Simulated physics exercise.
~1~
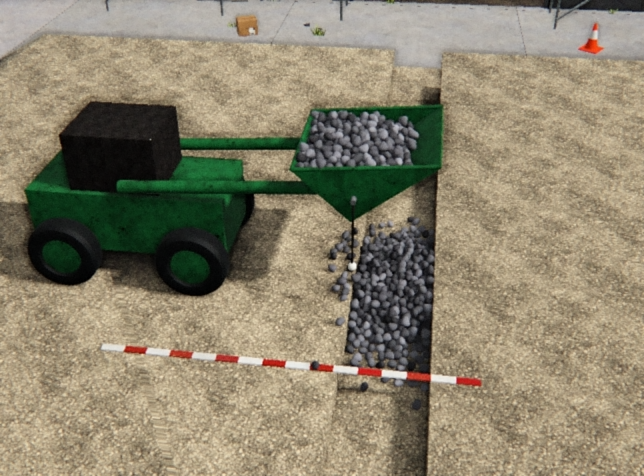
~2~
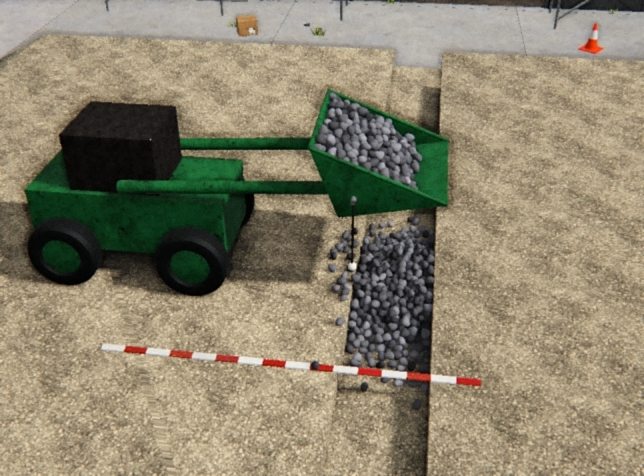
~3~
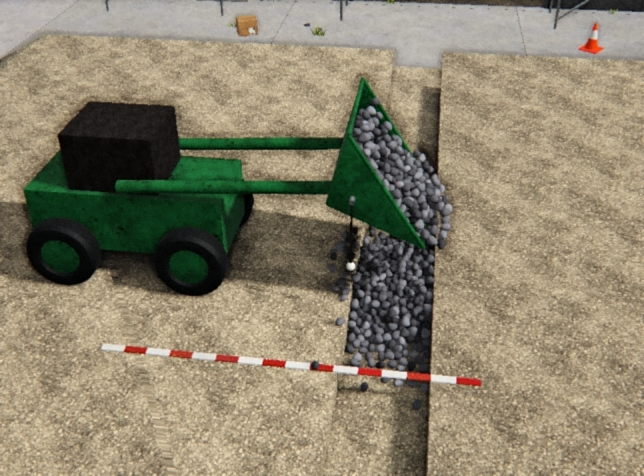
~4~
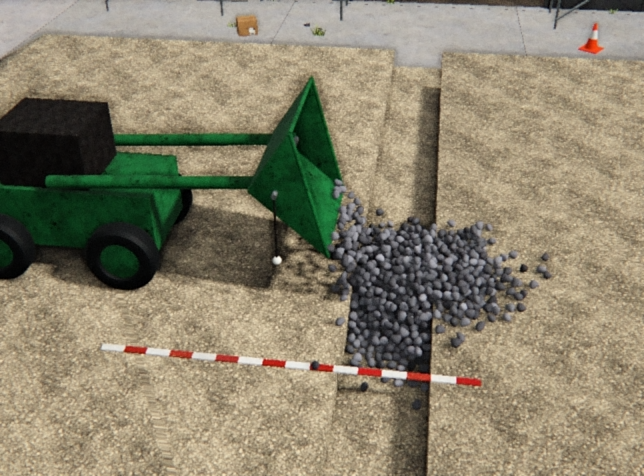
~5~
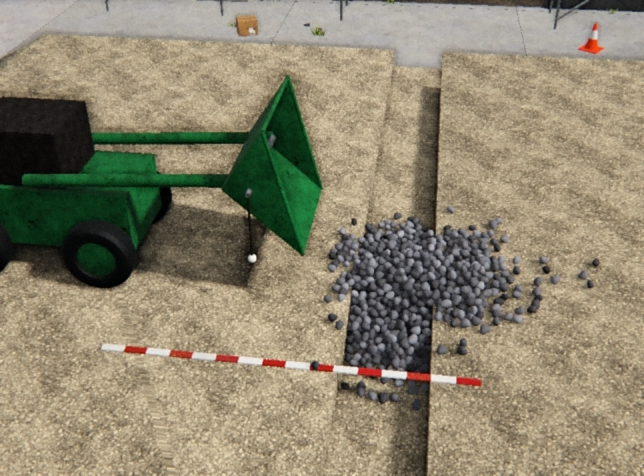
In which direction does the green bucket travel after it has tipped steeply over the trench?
The green bucket moves to the left, away from the trench, as the loader backs up.
